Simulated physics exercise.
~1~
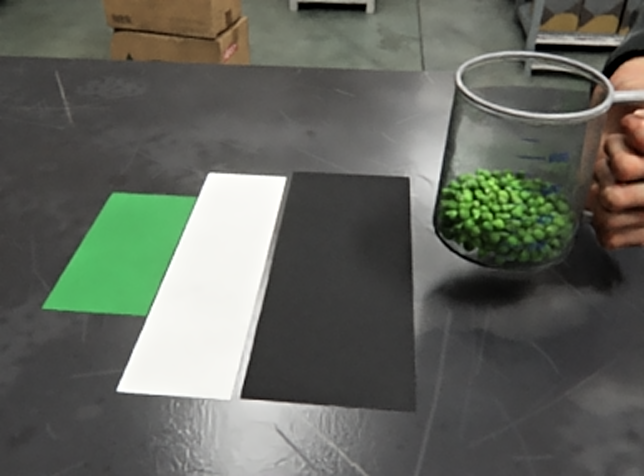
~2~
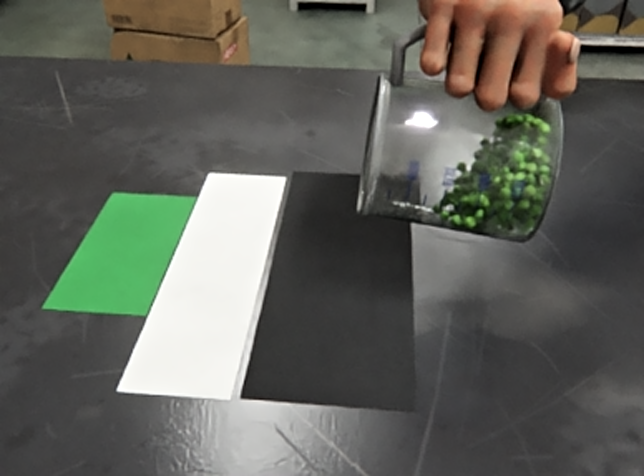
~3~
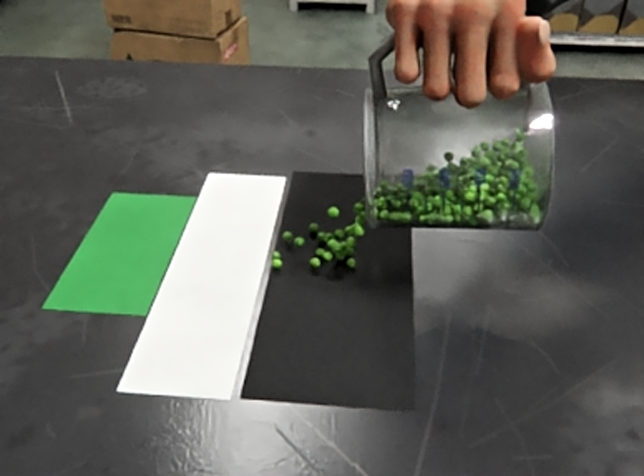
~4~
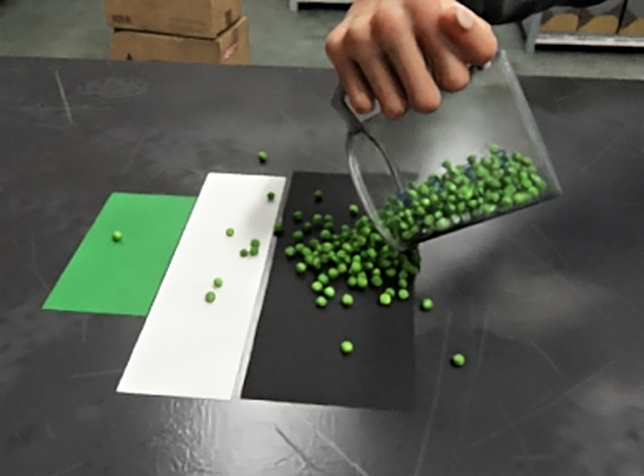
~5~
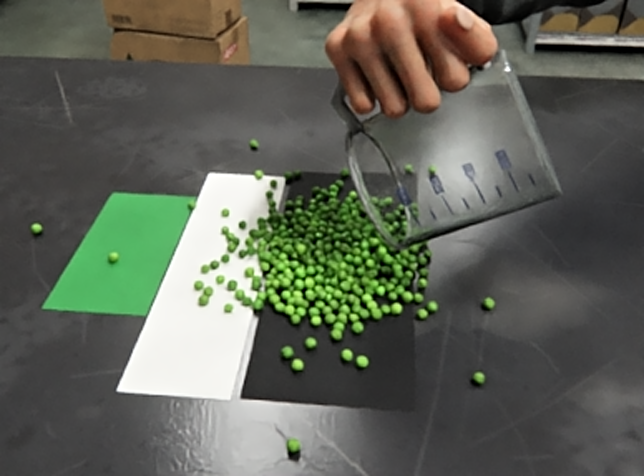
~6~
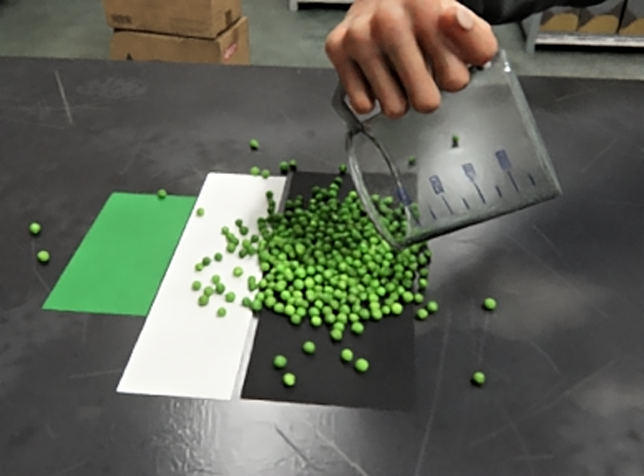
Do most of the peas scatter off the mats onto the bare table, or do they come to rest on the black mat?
Most of them come to rest in a heap on the black mat. Only a small share lies on the white mat, and just a few strays end up on the bare table.
